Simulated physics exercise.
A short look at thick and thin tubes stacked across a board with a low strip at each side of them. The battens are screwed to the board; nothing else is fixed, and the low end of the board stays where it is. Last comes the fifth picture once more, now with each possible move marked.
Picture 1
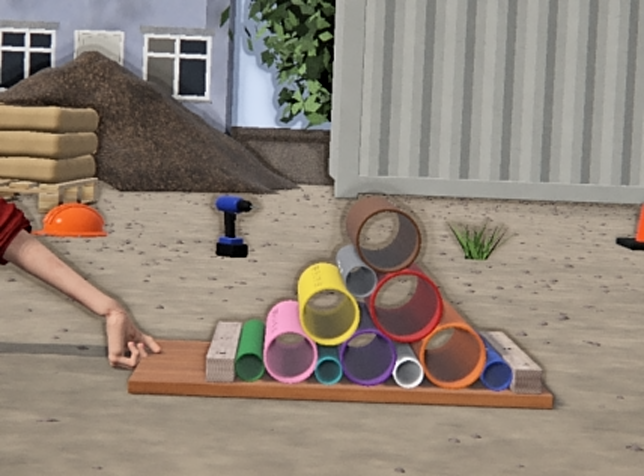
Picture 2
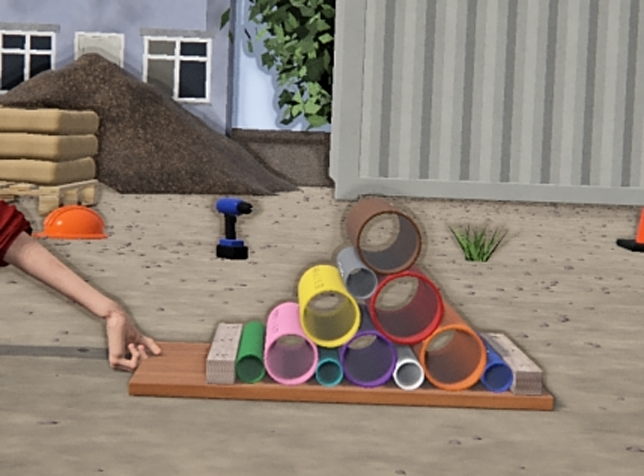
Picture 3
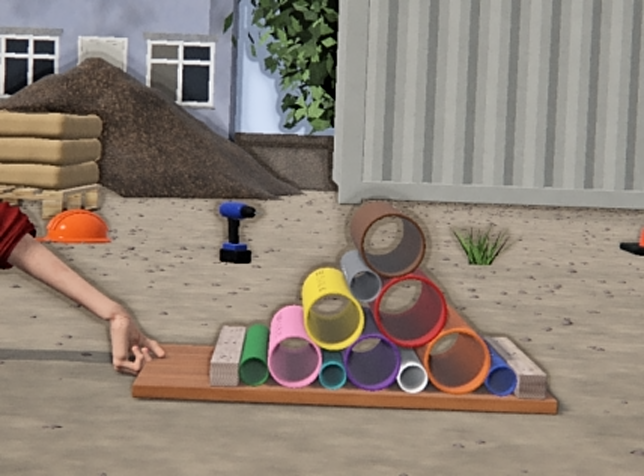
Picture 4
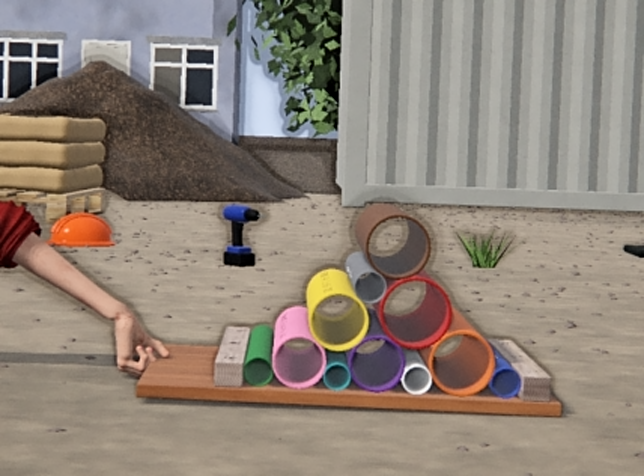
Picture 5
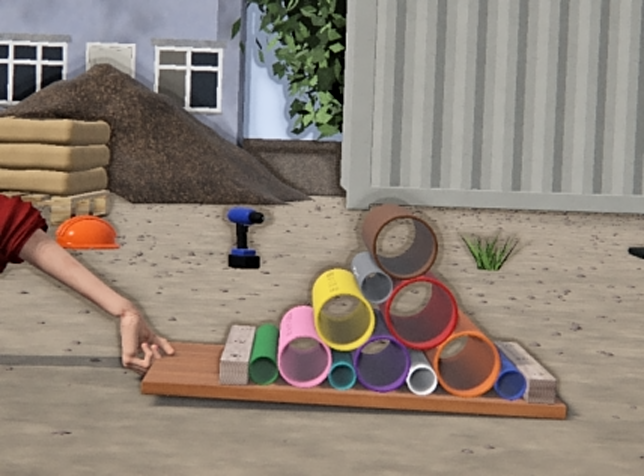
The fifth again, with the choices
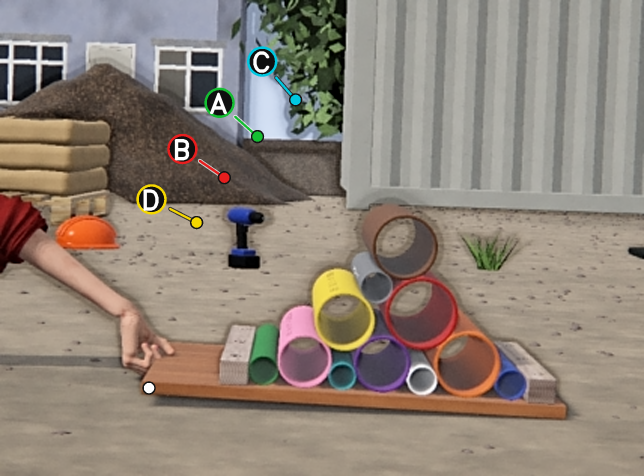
A bare arm in a red sleeve reaches in from the left, its hand on the end of a wooden board on sandy ground, seen from the side before a dirt heap, a house and a grey ribbed wall. Between two pale battens sit green, pink, teal, purple, white, orange and blue tubes, with yellow, red, grey and brown above. The whole view drifts slightly right, the stack keeping its arrangement.
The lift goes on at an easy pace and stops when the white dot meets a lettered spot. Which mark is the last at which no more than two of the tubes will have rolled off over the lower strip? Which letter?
Up to A.
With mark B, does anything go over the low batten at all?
At B: Yes.
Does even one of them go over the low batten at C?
Yes, at C.
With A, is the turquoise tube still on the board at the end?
Yes, with A.
On the copy, A at (257, 136); B at (224, 178); C at (296, 100); D at (197, 223); the white dot at (149, 388).
On A. First, board at 21°.
Then, board at 39°.
Finally, board at 40°, one over the low batten (brown).
By contrast, B one over the low batten (brown); C four over the low batten (yellow, red, grey, brown); D one over the low batten (brown).
